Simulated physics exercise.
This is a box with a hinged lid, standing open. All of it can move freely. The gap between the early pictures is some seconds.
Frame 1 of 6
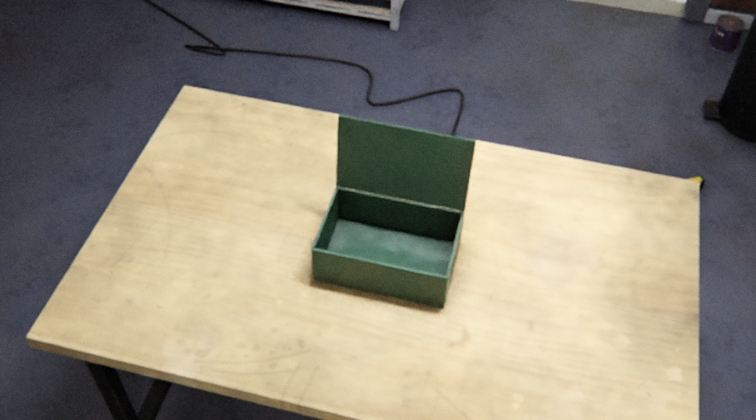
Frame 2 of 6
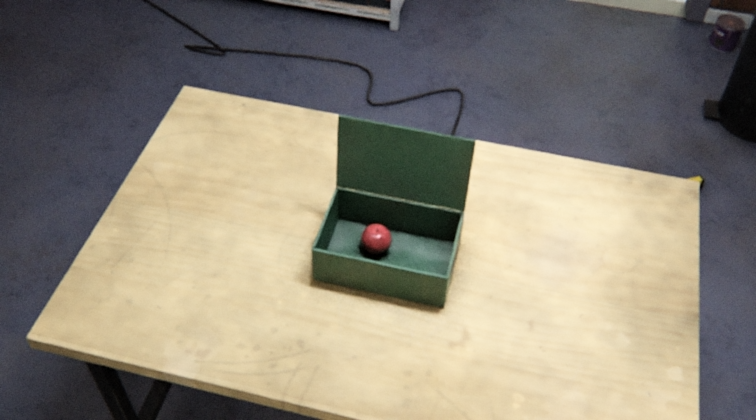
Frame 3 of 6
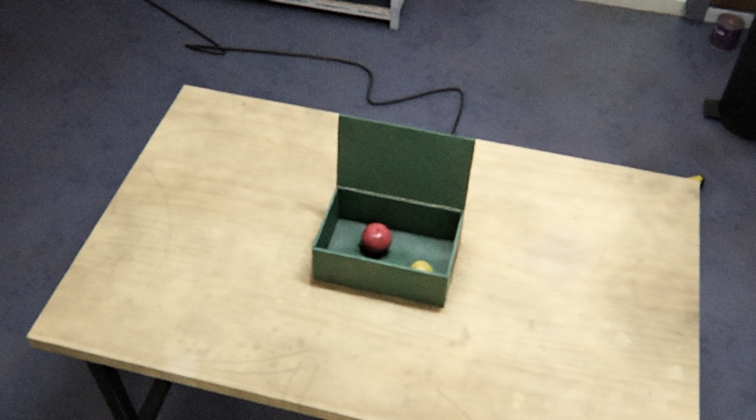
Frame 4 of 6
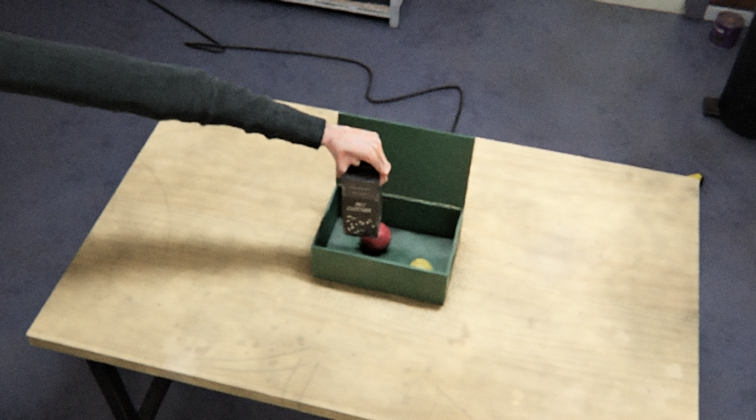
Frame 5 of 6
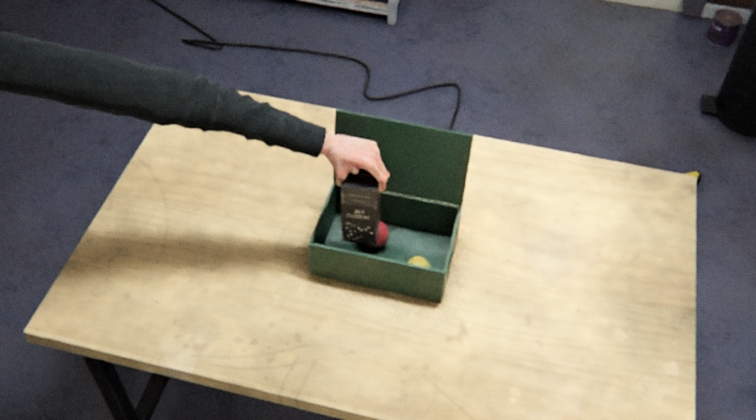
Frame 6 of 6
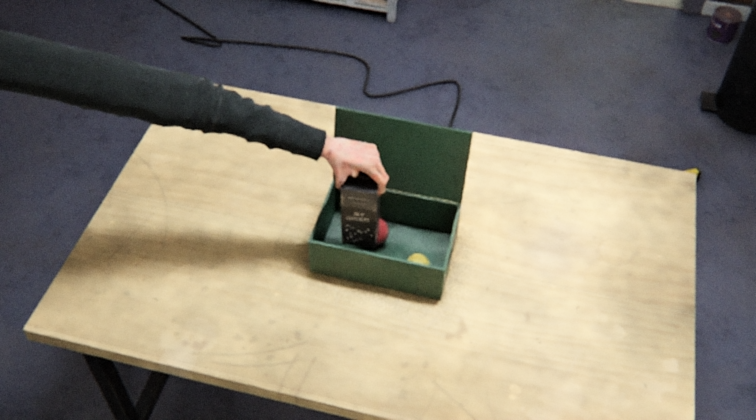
On a wooden table, an open green box sat empty, then a red apple and a small yellow object appeared inside, and a hand from the left lowered a black carton in beside the apple.
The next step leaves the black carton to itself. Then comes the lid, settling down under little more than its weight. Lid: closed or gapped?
Gapped.
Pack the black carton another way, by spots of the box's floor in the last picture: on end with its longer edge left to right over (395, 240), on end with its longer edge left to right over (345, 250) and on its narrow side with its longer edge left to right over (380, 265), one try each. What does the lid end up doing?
With the first placement it drops into place; with the second it can't come down; with the third it can't come down.
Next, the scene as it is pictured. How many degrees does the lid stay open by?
Close to 40 degrees.
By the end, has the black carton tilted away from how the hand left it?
Looking at the last picture, it sits at an angle.
Then, 0.30 s later than the last frame, black carton tilted by 34° near (353, 237); red apple moved a little.
Then, 1.10 s later than the last frame, lid starting down; black carton tilted by 39° near (346, 230); red apple moved about its own width.
Then, 1.60 s later than the last frame, lid 59° above the rim; black carton tilted by 39° near (346, 230); red apple moved well along.
Then, 2.50 s later than the last frame, lid 38° above the rim; black carton tilted by 39° near (346, 230); red apple moved well along.
When it is over, lid 38° above the rim; lying over in the box, black carton; moved from the start, red apple; yellow lemon as before. End places, in pixels of the last picture, black carton near (346, 230).
